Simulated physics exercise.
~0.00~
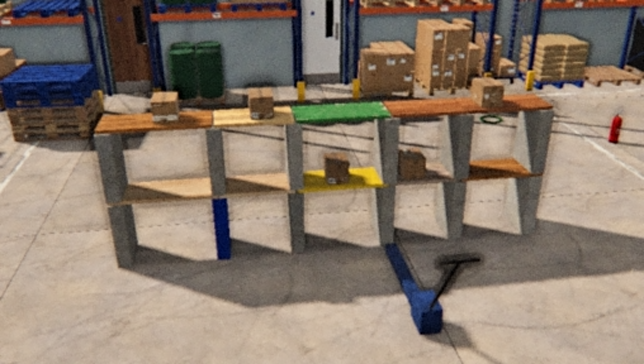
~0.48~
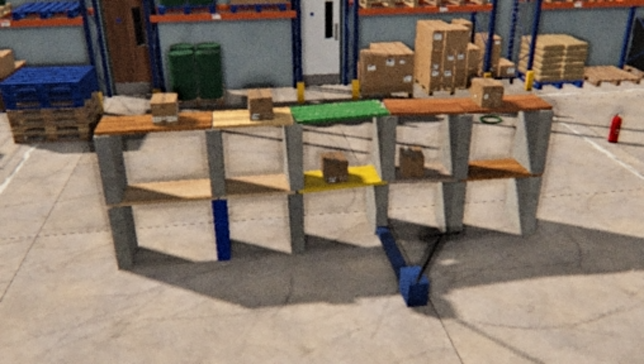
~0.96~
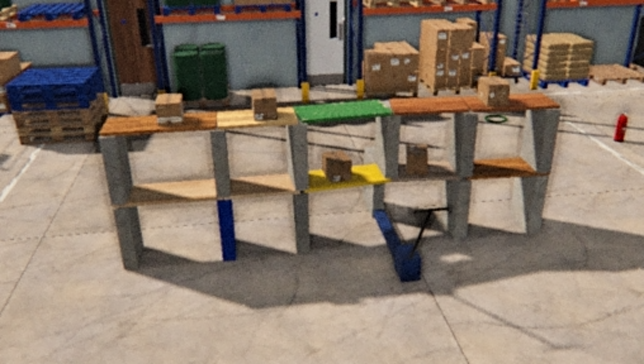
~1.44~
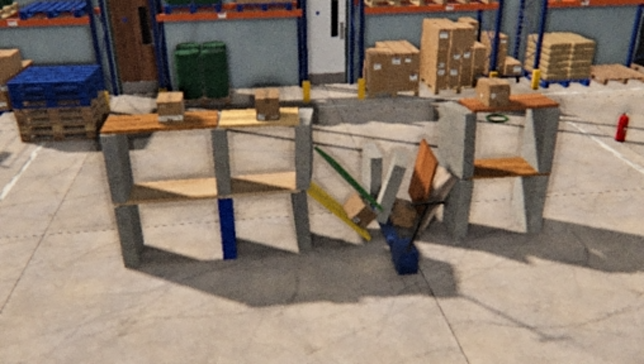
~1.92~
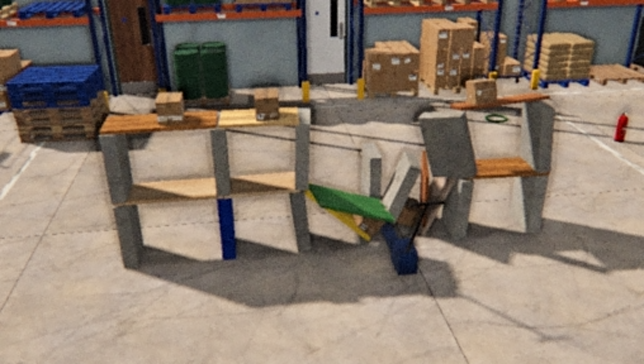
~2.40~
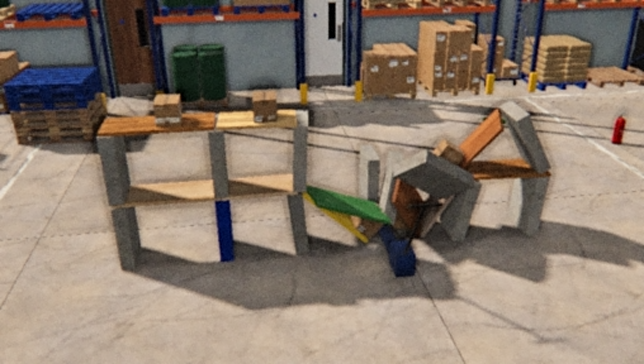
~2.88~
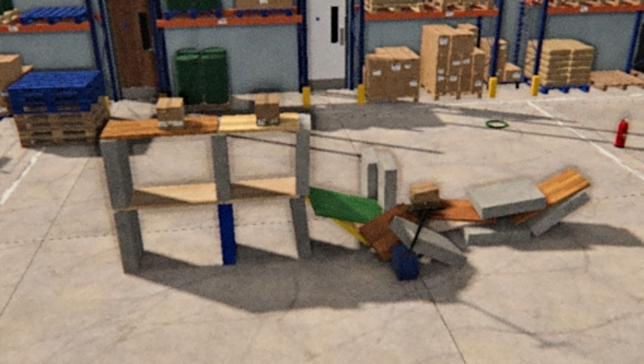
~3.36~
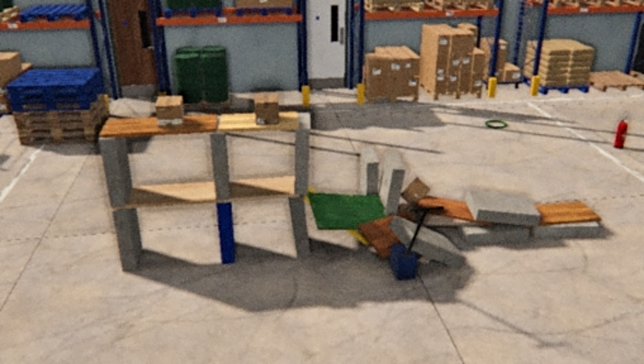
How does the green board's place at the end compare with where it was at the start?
At the start it lies flat along the top of the rack near the middle. By the end it has dropped well below that and lies tilted, low down beside the part of the rack that still stands.
